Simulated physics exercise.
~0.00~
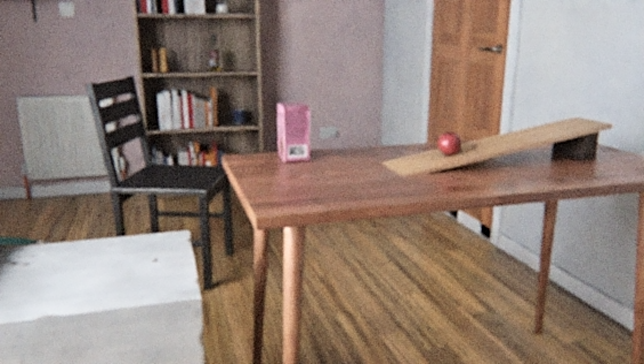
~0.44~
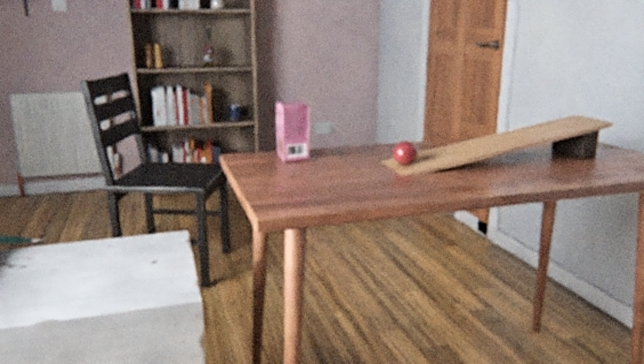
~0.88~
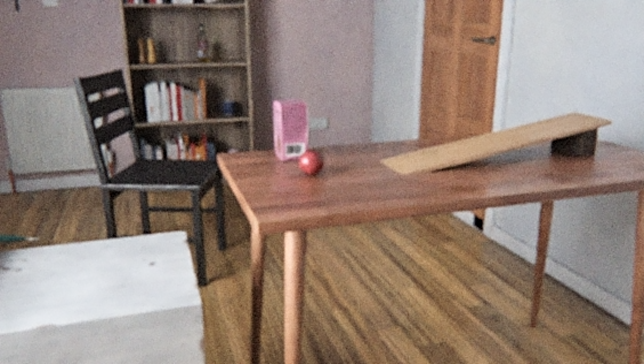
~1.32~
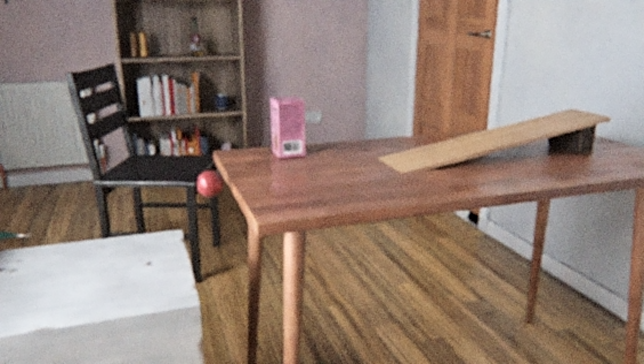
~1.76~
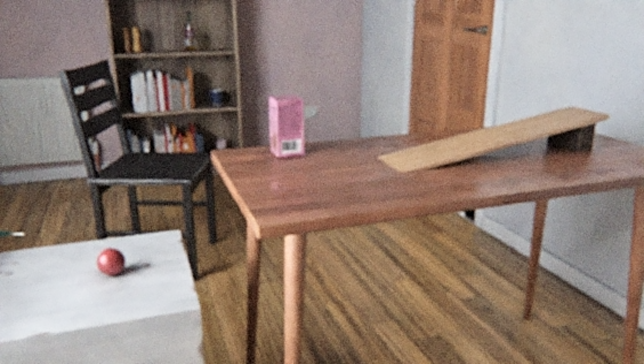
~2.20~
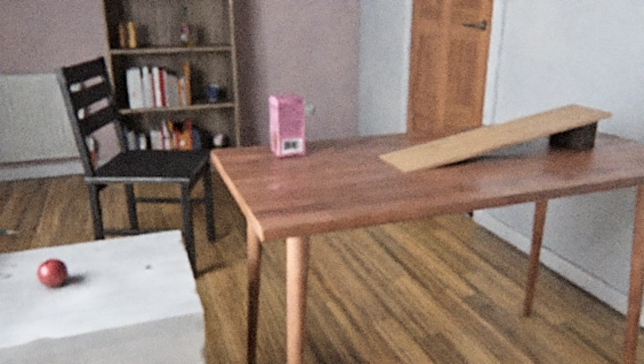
The footage shows a red apple rolling left down a wooden ramp on a table, passing in front of a pink carton that stays standing, then leaving the table's edge, crossing the gap and landing on a lower white surface, where it continues left and is still on top at the end.
